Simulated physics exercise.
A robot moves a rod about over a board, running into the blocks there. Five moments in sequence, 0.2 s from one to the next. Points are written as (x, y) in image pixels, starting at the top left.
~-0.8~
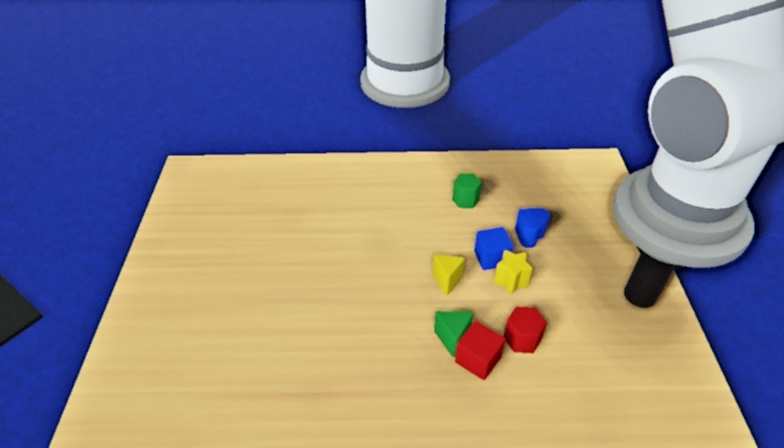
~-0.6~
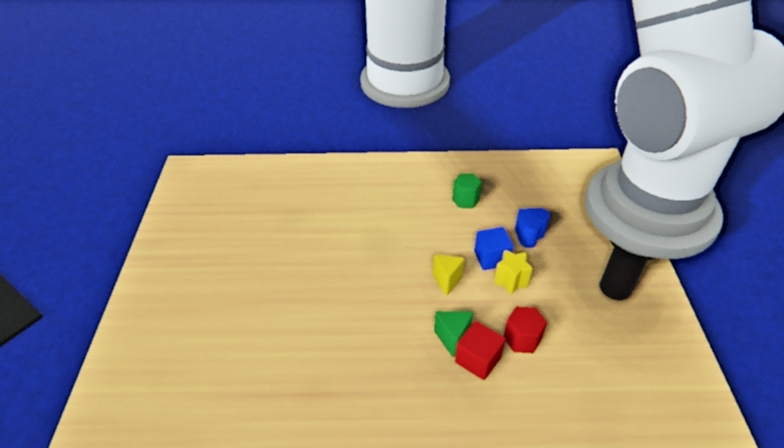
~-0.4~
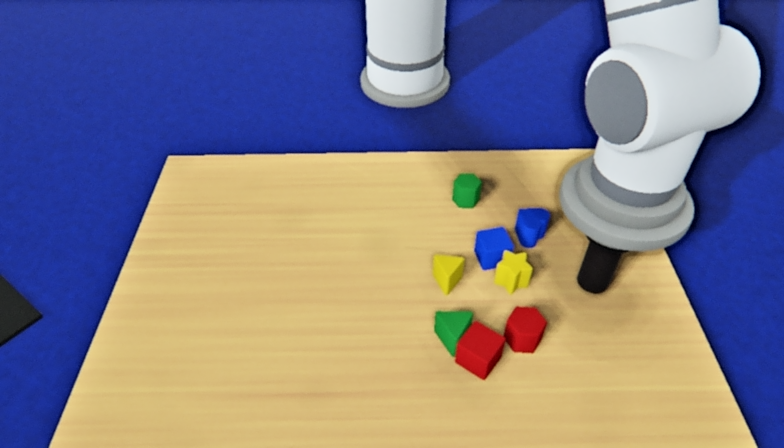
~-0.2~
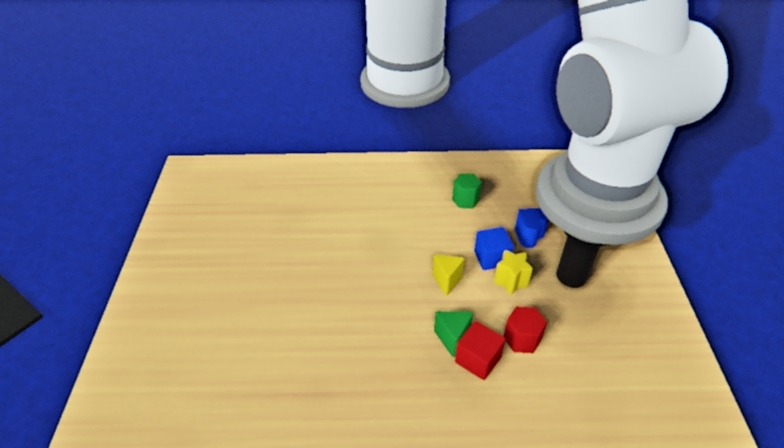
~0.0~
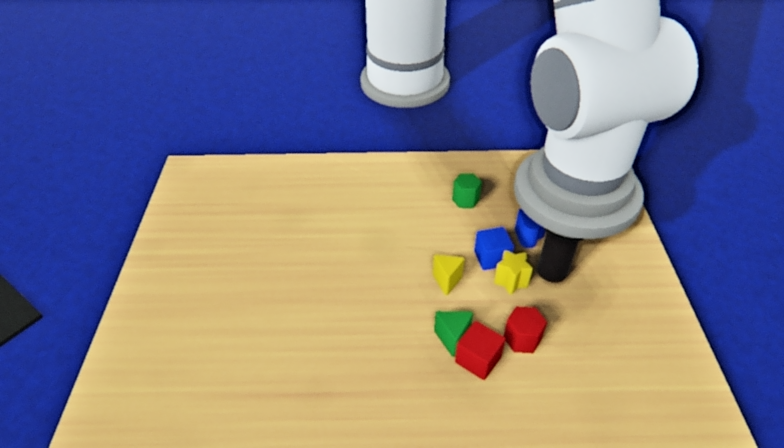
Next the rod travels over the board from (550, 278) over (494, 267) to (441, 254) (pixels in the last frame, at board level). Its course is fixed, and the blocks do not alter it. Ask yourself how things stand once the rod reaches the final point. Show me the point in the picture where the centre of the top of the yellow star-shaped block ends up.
The middle of its upper face should be somewhere near (476, 265).
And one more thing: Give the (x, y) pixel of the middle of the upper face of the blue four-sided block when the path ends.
(448, 214)
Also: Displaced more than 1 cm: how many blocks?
The answer is two blocks, counting only moves over 1 cm.
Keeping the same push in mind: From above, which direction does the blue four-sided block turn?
The block turns clockwise.
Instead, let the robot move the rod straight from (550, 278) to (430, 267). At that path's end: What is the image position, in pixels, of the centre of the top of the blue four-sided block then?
It will likely be found at (464, 226).
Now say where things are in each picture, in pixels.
In the first picture, tip of the rod at (640, 296), middles of tops, yellow triangular block at (449, 263), blue four-sided block at (495, 238), yellow star-shaped block at (515, 262).
In the second picture, rod at (615, 288), nothing pushed.
In the third picture, rod at (593, 282), nothing pushed.
In the fourth picture, rod at (572, 276), nothing pushed.
In the fifth picture, rod at (552, 271), yellow triangular block at (449, 263), blue four-sided block at (495, 238), yellow star-shaped block at (515, 262).
On the path given first. One third of the way, rod at (514, 265); blue four-sided block at (486, 235); yellow star-shaped block at (494, 263), turned 25° anticlockwise.
Two thirds of the way, rod at (477, 257); blue four-sided block at (461, 222), turned 45° clockwise; yellow star-shaped block at (476, 265), turned 70° anticlockwise.
At the end, rod at (442, 247); yellow triangular block unmoved; blue four-sided block at (448, 214), turned 115° clockwise; yellow star-shaped block at (476, 265), turned 70° anticlockwise.
